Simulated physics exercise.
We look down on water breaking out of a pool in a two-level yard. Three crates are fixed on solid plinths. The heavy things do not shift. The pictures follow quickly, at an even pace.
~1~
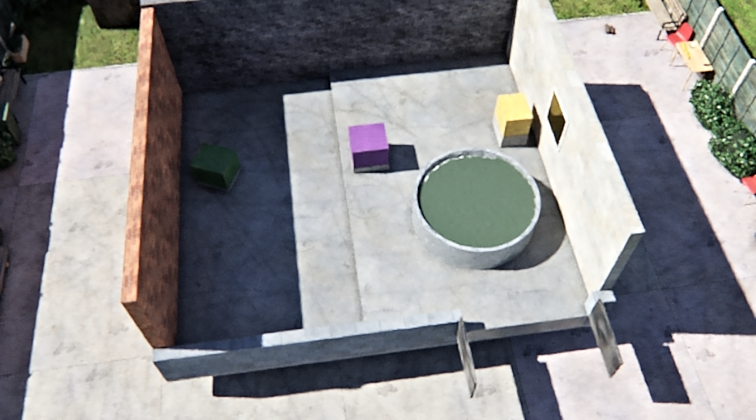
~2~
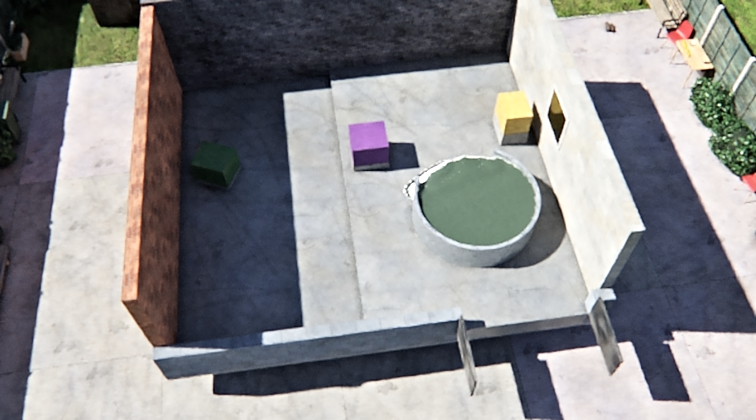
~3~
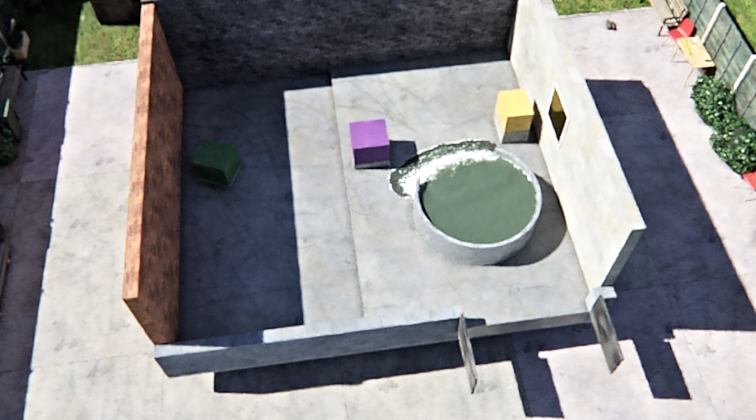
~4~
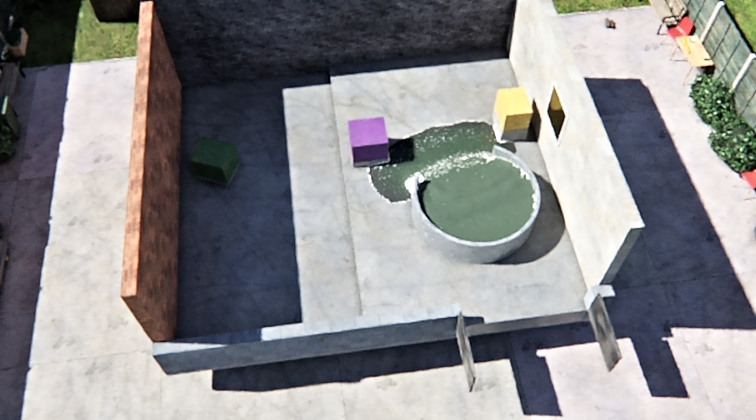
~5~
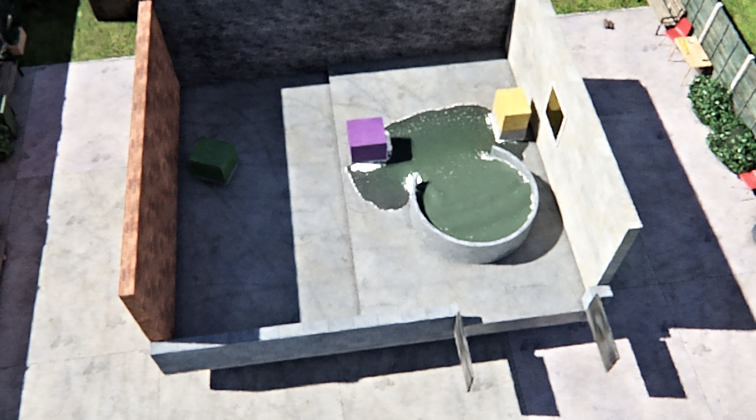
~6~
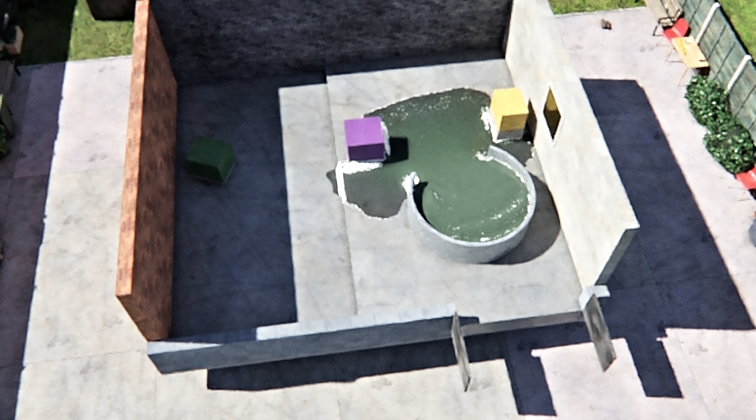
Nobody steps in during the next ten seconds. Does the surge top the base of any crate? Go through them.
In the end: The green crate is wetted; the yellow crate escapes dry; the purple crate is wetted.
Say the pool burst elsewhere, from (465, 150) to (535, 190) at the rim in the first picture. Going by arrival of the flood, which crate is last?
That is the green-painted one.
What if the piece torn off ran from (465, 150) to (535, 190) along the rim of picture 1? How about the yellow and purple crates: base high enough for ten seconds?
My reading: Yellow crate gets wet; purple crate escapes it.
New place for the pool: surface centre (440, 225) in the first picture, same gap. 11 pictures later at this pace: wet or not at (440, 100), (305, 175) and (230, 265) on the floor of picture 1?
In turn: Awash, wet, dry.
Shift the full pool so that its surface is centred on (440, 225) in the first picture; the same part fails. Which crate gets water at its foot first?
The crate marked purple.
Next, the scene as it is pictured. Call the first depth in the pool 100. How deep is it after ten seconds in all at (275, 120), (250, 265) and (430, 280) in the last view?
About 12, 4 and 0 per cent.
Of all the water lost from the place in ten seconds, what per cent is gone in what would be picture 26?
About 0 per cent.
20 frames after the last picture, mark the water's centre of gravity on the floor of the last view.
Around (406, 126).
A moment on, water covers 30 % of the floor; the green crate not reached, the yellow crate water round its plinth, the purple crate water round its plinth.
Next, water covers 40 % of the floor; the green crate water round its plinth, the yellow crate water round its plinth, the purple crate water round its plinth.
Then, water covers 50 % of the floor; the green crate water round its plinth, the yellow crate water round its plinth, the purple crate water round its plinth.
Later, water covers 65 % of the floor; the green crate water round its plinth, the yellow crate water round its plinth, the purple crate water round its plinth.
In the end, water covers 90 % of the floor; the green crate was topped, the yellow crate stayed above the water, the purple crate was topped.
